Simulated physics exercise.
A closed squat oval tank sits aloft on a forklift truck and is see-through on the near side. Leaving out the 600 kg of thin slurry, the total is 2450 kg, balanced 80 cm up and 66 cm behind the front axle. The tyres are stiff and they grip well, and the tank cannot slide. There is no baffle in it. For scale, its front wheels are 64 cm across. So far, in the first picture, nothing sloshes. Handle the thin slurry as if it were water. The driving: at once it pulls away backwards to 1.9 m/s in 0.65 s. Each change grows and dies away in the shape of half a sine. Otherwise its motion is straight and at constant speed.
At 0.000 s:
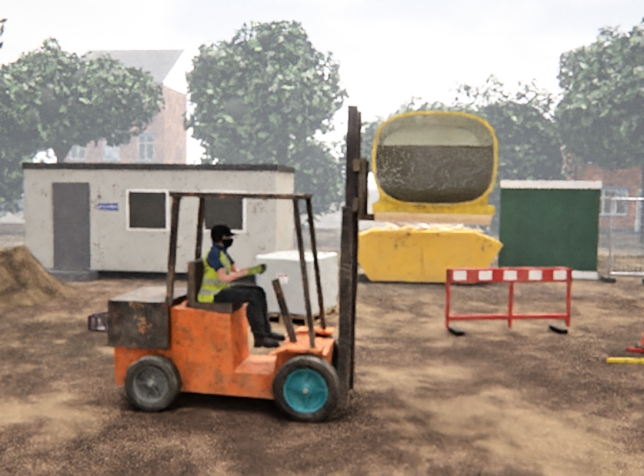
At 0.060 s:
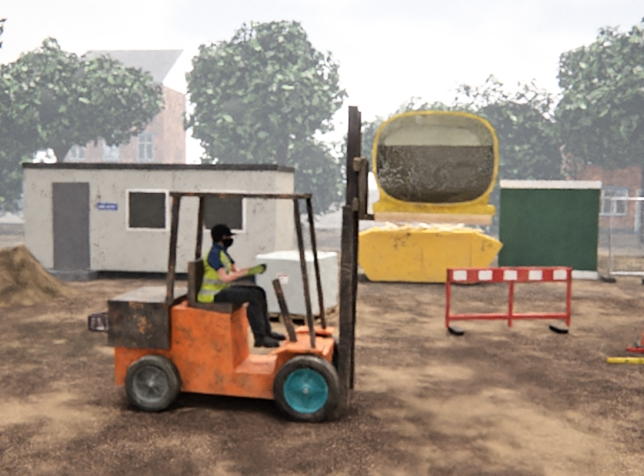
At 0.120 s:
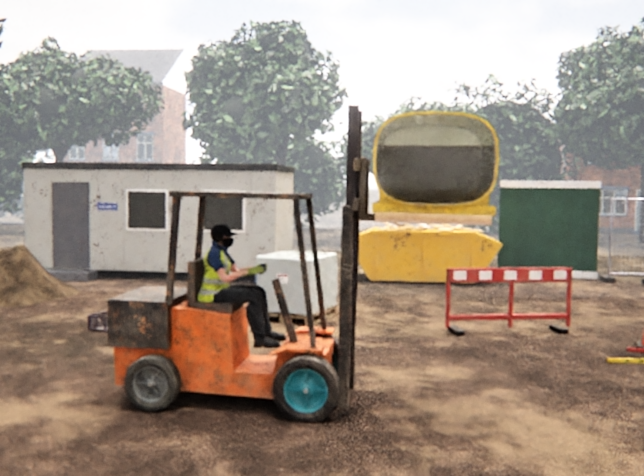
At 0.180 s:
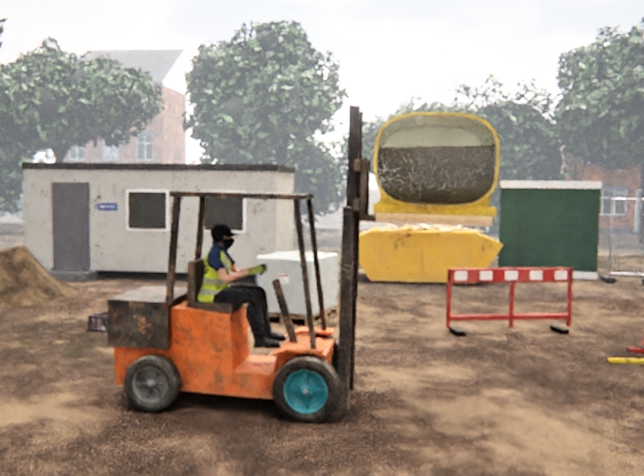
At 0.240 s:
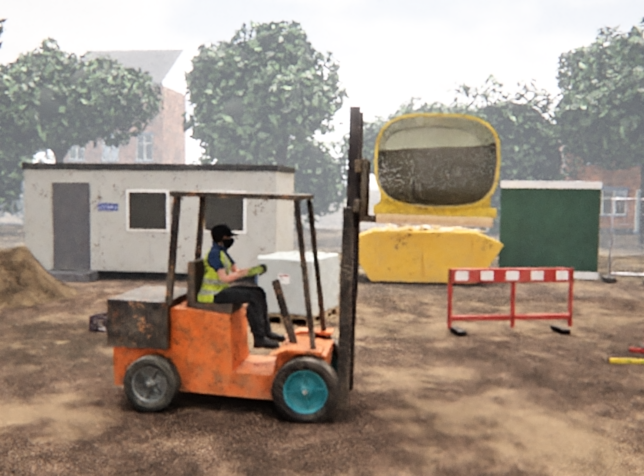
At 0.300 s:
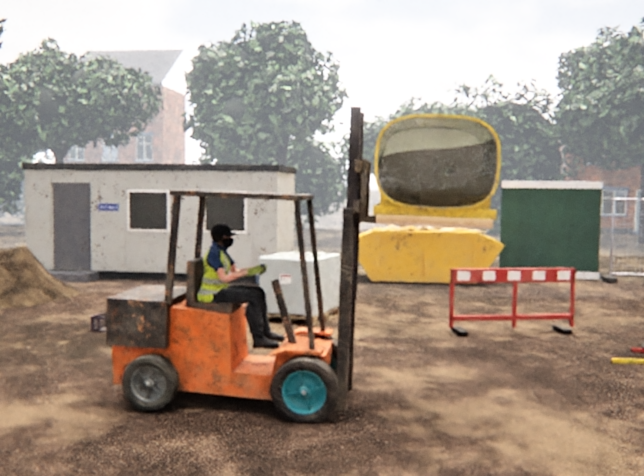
At the start, an orange forklift with a seated driver holds a yellow-rimmed, see-through tank of murky liquid high on its mast, facing right on a dirt yard. The forklift barely shifts while the liquid's surface rocks slightly, then slopes gently, and the machine leans very slightly nose down.
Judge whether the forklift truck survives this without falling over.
Result: Overturned.
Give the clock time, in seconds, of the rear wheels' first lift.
I'd put it around 0.35 s.
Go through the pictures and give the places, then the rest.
The first picture shows level at the front (477, 147); level at the back (393, 146); no lean yet; the front is on the right; a wheel hub at (305, 392).
The second picture shows level at the front (478, 147); level at the back (393, 147); no lean yet.
The third picture shows level at the front (478, 147); level at the back (394, 147); no lean yet.
The fourth picture shows level at the front (479, 148); level at the back (394, 148); no lean yet.
The fifth picture shows level at the front (480, 146); level at the back (395, 151); no lean yet.
The sixth picture shows level at the front (481, 145); level at the back (395, 154); the machine is 1° nose down; a wheel hub at (303, 394).
By 0.35 s the lean is 1° nose down, the rear 2 cm in the air; the liquid stands 59 cm on the front, 43 cm on the back.
By 0.95 s the lean is 11° nose down, the rear 27 cm in the air; the liquid stands 64 cm on the front, 41 cm on the back.
By 1.60 s the lean is 16° nose down, the rear 42 cm in the air; the liquid stands 64 cm on the front, 36 cm on the back.
By 2.85 s it has passed 50° nose down and is going over.
